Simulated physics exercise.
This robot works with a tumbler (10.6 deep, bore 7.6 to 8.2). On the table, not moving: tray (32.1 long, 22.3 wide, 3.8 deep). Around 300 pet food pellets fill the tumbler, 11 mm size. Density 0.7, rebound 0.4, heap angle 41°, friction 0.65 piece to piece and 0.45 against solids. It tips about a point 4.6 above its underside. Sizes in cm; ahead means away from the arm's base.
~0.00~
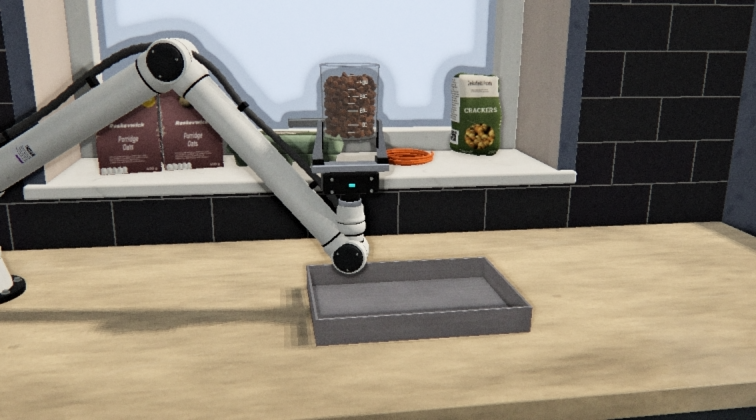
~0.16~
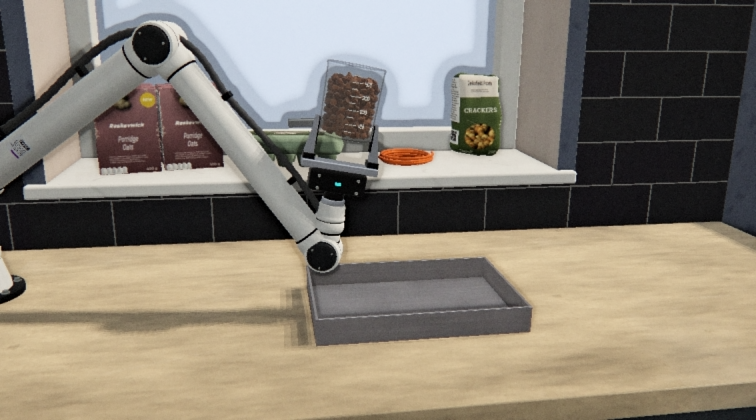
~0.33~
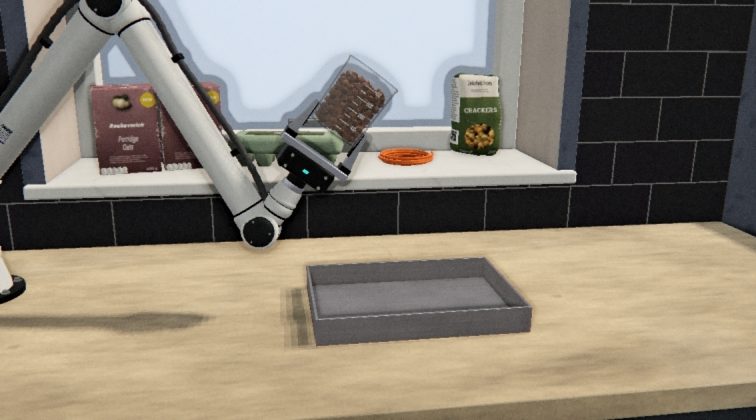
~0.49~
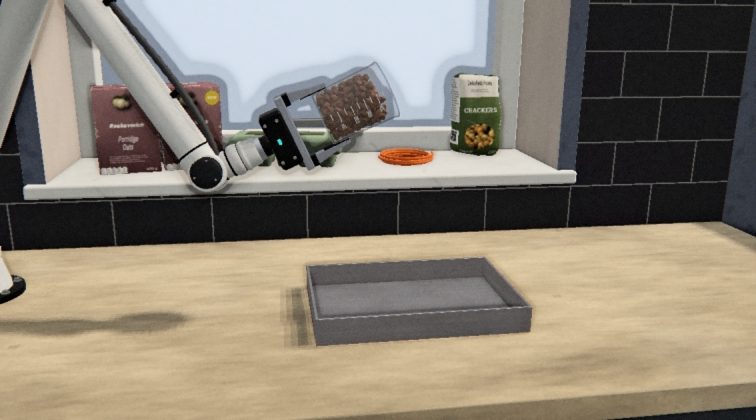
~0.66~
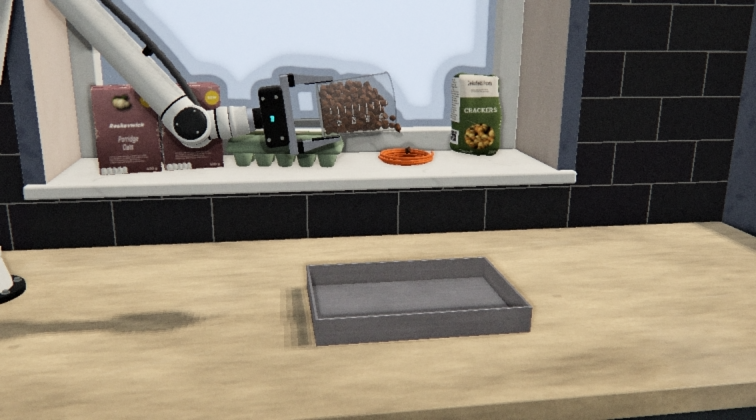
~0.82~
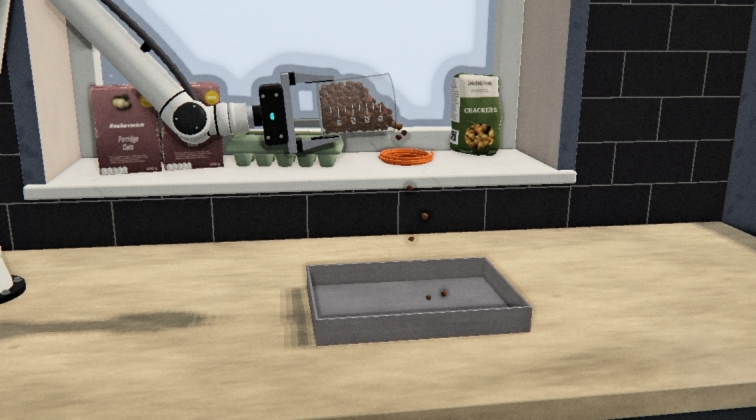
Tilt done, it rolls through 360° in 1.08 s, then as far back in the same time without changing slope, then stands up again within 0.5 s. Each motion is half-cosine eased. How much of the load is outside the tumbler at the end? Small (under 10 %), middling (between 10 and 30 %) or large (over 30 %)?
Answer: Large; over 30 % of the pet food pellets finish outside the tumbler.
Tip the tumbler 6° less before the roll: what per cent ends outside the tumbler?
About 30 per cent.
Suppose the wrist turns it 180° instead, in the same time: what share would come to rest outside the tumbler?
It would be near 30 per cent.
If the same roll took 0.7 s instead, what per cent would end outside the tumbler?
It would be near 35 per cent.
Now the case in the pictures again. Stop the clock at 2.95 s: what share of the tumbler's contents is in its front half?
Roughly 70 per cent.
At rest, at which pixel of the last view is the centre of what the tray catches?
Around (437, 299).
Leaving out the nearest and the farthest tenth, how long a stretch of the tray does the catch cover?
About 14 cm.
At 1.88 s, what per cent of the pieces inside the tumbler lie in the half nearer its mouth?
About 40 per cent.
By 1.88 s, tipped 85°, highest piece 36 above the table; 208 in the tumbler, 70 in the tray, 1 on the table or floor, 22 in flight or on a rim.
By 2.95 s, tipped 85°, highest piece 36 above the table; 164 in the tumbler, 126 in the tray, 1 on the table or floor, 10 in flight or on a rim.
By 3.68 s, upright, highest piece 37 above the table; 160 in the tumbler, 140 in the tray, 1 on the table or floor.
By 4.38 s, upright, highest piece 37 above the table; 160 in the tumbler, 140 in the tray, 1 on the table or floor.
Final count, 160 in the tumbler, 140 in the tray, 1 on the table or floor. That is 47 % outside the tumbler.
